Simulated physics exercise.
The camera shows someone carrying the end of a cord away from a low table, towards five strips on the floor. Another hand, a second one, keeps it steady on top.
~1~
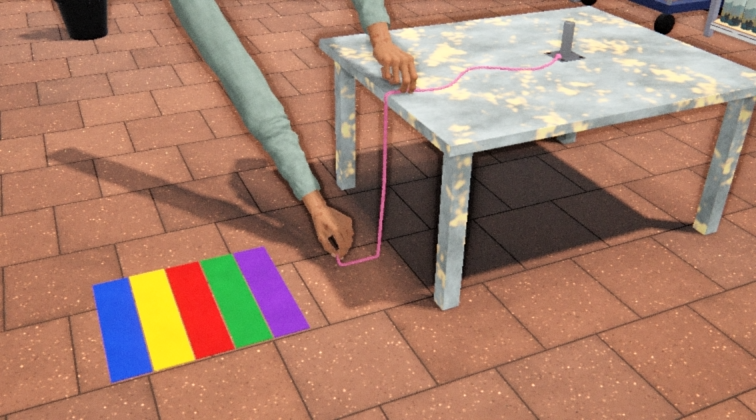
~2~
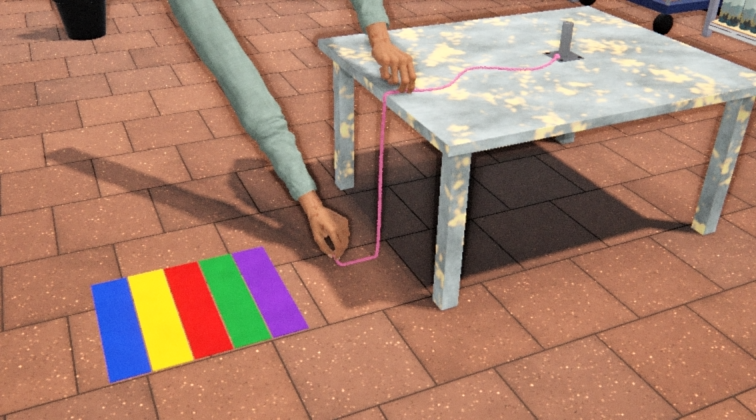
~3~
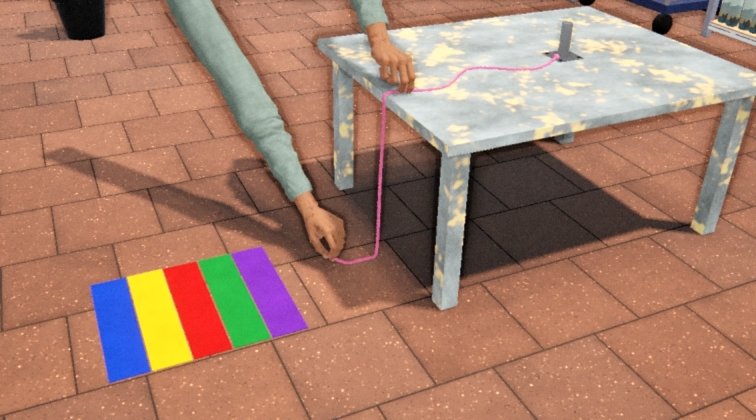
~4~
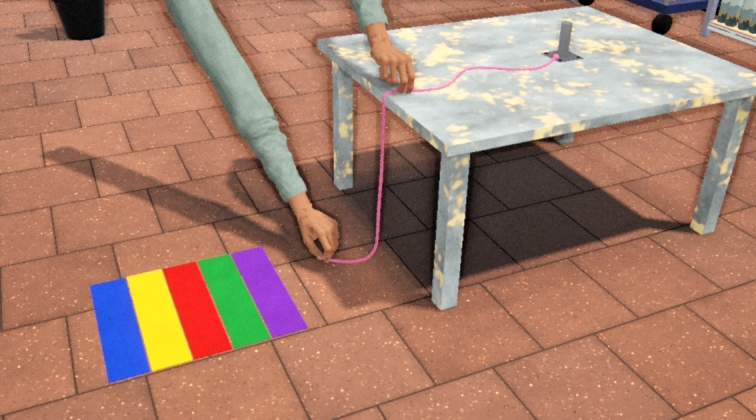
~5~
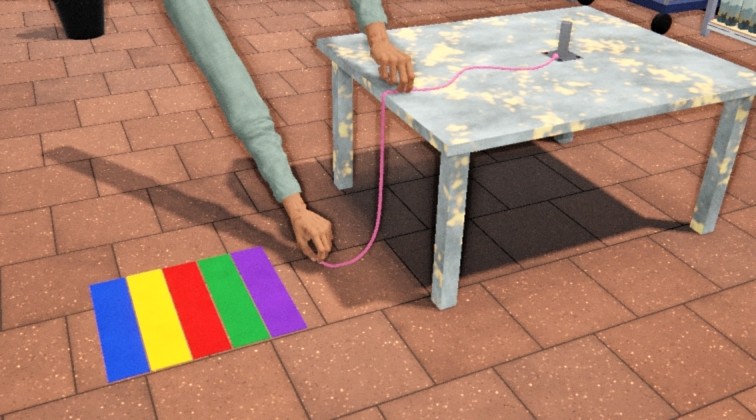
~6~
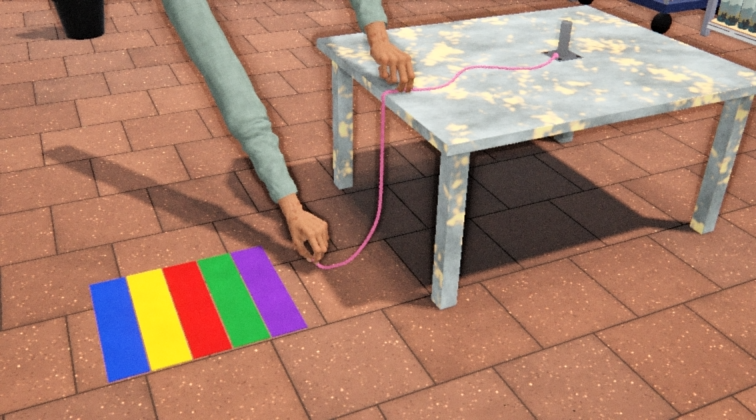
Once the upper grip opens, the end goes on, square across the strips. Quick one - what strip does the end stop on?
The red strip.
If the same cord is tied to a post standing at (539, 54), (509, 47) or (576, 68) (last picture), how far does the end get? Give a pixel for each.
About (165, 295), then (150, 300), then (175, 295).
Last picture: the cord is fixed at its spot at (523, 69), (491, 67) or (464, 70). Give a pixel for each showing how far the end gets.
The three spots are (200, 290), (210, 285) and (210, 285), in that order.
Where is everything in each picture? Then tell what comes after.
In the first picture, end (338, 255); purple (284, 316); green (247, 325); red (209, 336); yellow (169, 346); blue (127, 357).
In the second picture, end (334, 256); cord through (545, 66) (480, 68) (444, 88) (384, 111) (380, 184) (378, 245).
In the third picture, end (330, 257).
In the fourth picture, end (324, 258); cord through (544, 66) (479, 68) (443, 88) (384, 110) (381, 183) (376, 245).
In the fifth picture, end (317, 259).
In the sixth picture, end (313, 260); cord through (544, 65) (479, 67) (442, 87) (383, 110) (381, 182) (364, 244).
A little later, end near (255, 274); over purple.
Next, end near (215, 284); over green.
When it is tight, end near (190, 290); over red. It gets as far as the red strip.
